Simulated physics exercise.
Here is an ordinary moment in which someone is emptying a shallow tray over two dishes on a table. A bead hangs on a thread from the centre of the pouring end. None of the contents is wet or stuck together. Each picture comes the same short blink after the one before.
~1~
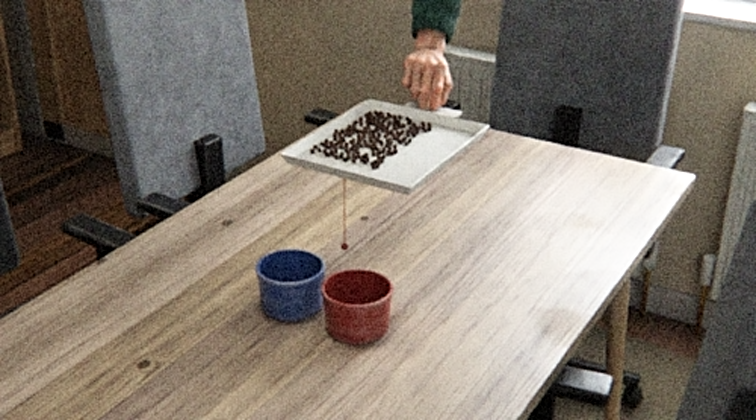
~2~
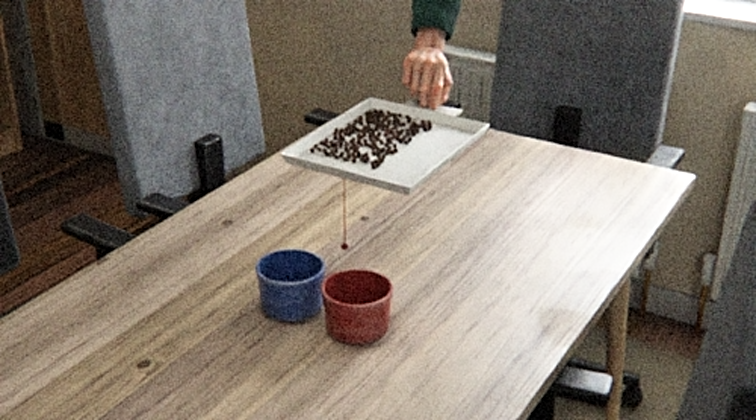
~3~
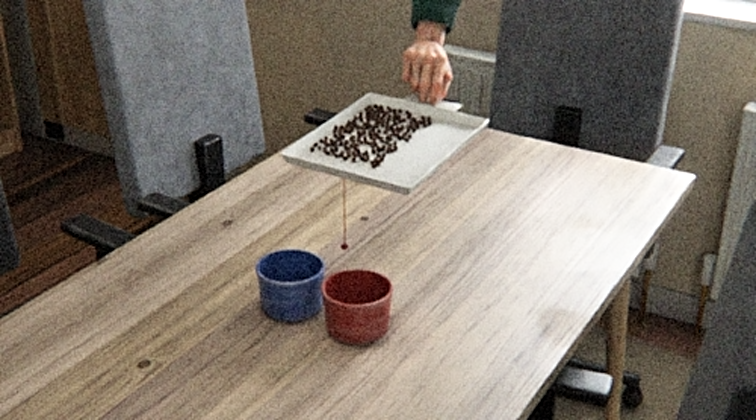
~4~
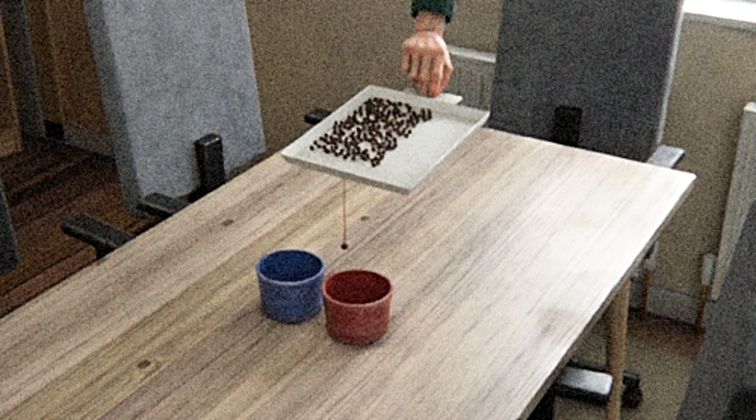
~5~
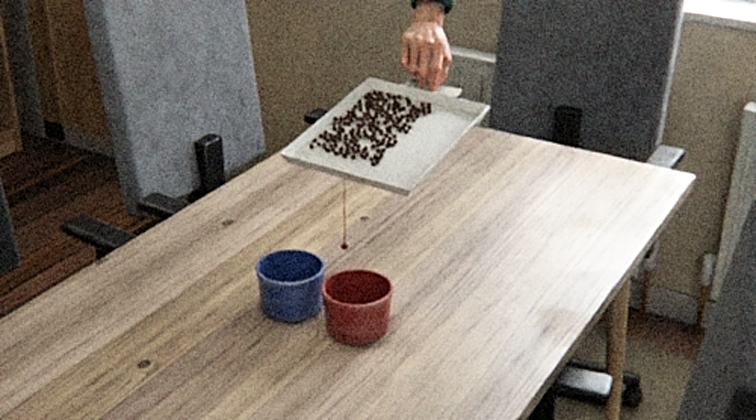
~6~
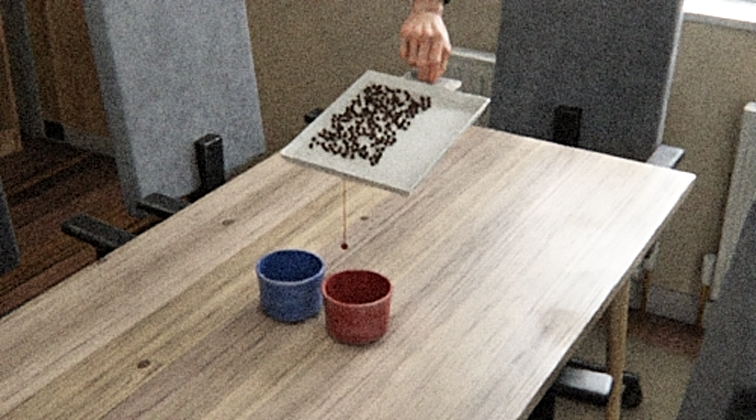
The video shows a hand holding a shallow white tray of small dark berries above a blue dish and a red dish on a wooden table, gradually raising the tray's far end so it slopes more toward the dishes.
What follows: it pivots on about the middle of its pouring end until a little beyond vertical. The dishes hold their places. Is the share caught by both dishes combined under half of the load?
No, it is above half.
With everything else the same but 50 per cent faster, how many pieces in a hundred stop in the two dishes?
It would be around 70 percent.
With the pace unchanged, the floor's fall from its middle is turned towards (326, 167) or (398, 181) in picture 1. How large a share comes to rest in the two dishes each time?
Shares: About 10 in a hundred, then about 10 in a hundred.
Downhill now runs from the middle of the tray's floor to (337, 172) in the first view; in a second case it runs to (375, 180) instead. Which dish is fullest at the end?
For the first place it's the left-side dish, for the second the right-side dish.
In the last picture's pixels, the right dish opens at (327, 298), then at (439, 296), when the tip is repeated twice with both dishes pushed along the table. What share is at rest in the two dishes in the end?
That makes 0 per cent, followed by 50 per cent.
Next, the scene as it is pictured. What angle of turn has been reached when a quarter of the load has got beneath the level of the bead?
Close to 85 degrees, I reckon.
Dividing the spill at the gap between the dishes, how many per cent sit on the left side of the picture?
Near 30 %.
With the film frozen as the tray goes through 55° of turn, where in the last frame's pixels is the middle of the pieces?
Mark it at roughly (341, 168) in the final frame.
Shortly afterwards, tray tipped steeply; all but a few on the tray; only a few in the right dish; only a few in the left dish; only a few outside both; only a few in the air.
Next, tray tipped right over; a little on the tray; near a quarter in the right dish; near a quarter in the left dish; a little outside both; near a quarter in the air.
Some moments later, tray tipped past a quarter turn; near a third in the right dish; near a third in the left dish; near a quarter outside both.
In the end, tray tipped past a quarter turn; near a third in the right dish; near a third in the left dish; near a quarter outside both.
